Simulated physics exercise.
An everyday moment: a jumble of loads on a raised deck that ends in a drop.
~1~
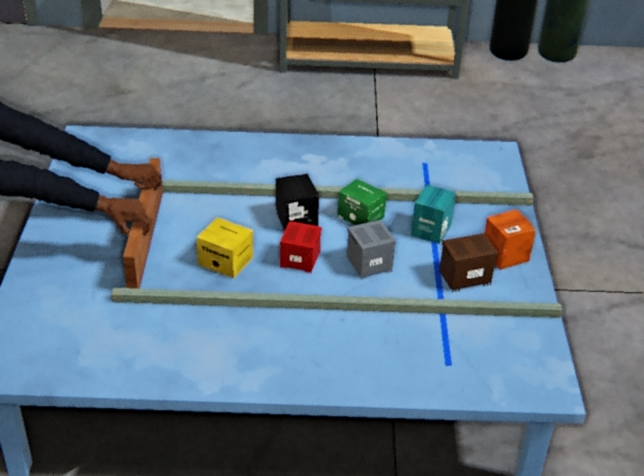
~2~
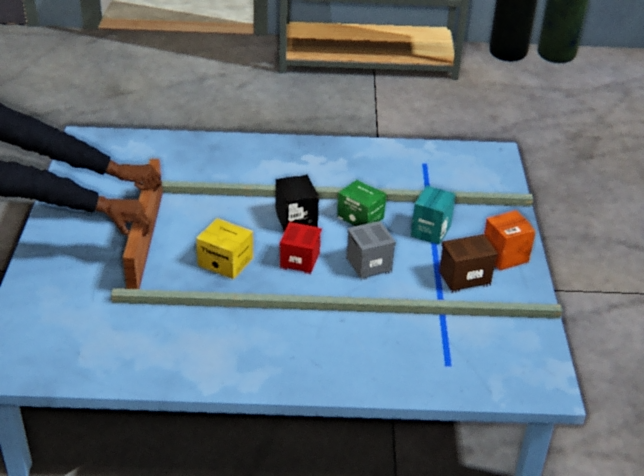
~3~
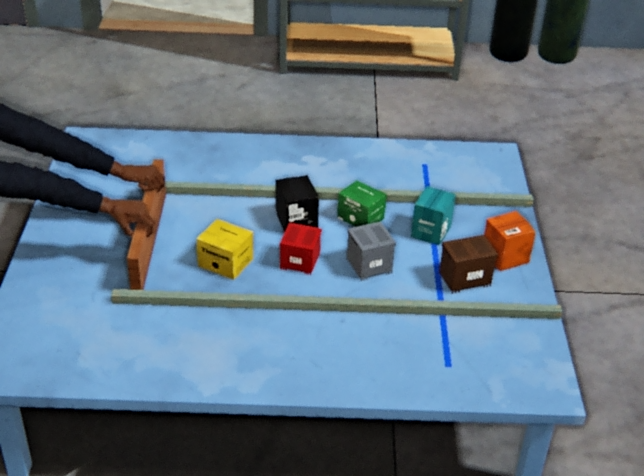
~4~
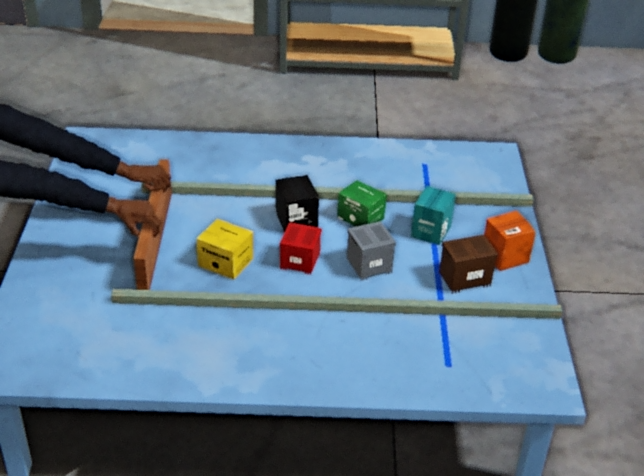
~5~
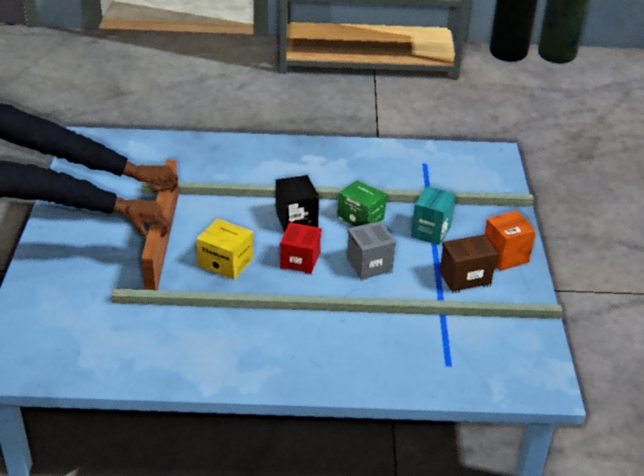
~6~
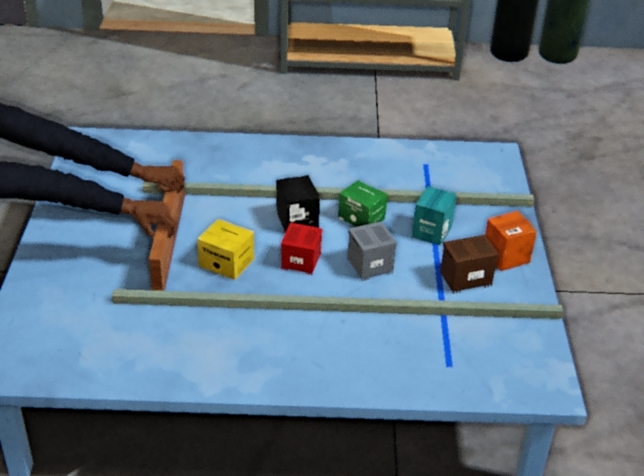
A wooden plank, held by two hands reaching in from the left, slides slowly a short way right across a blue table between two rails. It draws nearer the yellow box, leaving a gap, while the eight colourful boxes stay practically still, some beside or beyond a blue tape line.
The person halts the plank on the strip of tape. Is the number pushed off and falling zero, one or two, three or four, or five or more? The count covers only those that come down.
It is one or two.
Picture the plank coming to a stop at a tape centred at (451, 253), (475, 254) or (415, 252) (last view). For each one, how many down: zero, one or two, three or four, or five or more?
Either one or two; 3 or 4; none at all.
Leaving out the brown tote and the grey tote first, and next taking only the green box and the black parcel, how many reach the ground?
0 for the first case, 1 for the second.
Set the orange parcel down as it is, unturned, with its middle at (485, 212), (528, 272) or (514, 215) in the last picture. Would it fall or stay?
Taking the places in order, it keeps its place, then falls away, then keeps its place.
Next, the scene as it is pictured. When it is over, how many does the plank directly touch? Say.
At rest, 2 are in contact.
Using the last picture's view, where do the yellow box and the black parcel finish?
Yellow box at about (461, 252), black parcel at about (452, 213).
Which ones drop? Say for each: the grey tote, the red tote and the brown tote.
Here's how it goes: The grey tote keeps its spot, the red tote keeps its spot, the brown tote topples off.
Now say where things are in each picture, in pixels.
In the first frame, orange parcel (508, 239); brown tote (467, 263); turquoise parcel (433, 214); plank (145, 223); tape (435, 251).
In the second frame, brown tote (467, 264); green box (362, 205).
In the third frame, turquoise parcel (433, 215); red tote (301, 249).
In the fourth frame, orange parcel (508, 241); grey tote (370, 251).
In the fifth frame, brown tote (467, 264); yellow box (226, 249).
In the sixth frame, orange parcel (509, 241); brown tote (468, 264); turquoise parcel (434, 215); plank (168, 225); tape (436, 253).
Soon after, none off yet; orange parcel at rest near (509, 241); brown tote at rest near (468, 264); turquoise parcel at rest near (434, 215).
Then, none off yet; orange parcel moving near (511, 241); brown tote moved a little near (488, 267); turquoise parcel moving near (436, 215).
At rest, the number that fall off is one or two; fallen, brown tote.
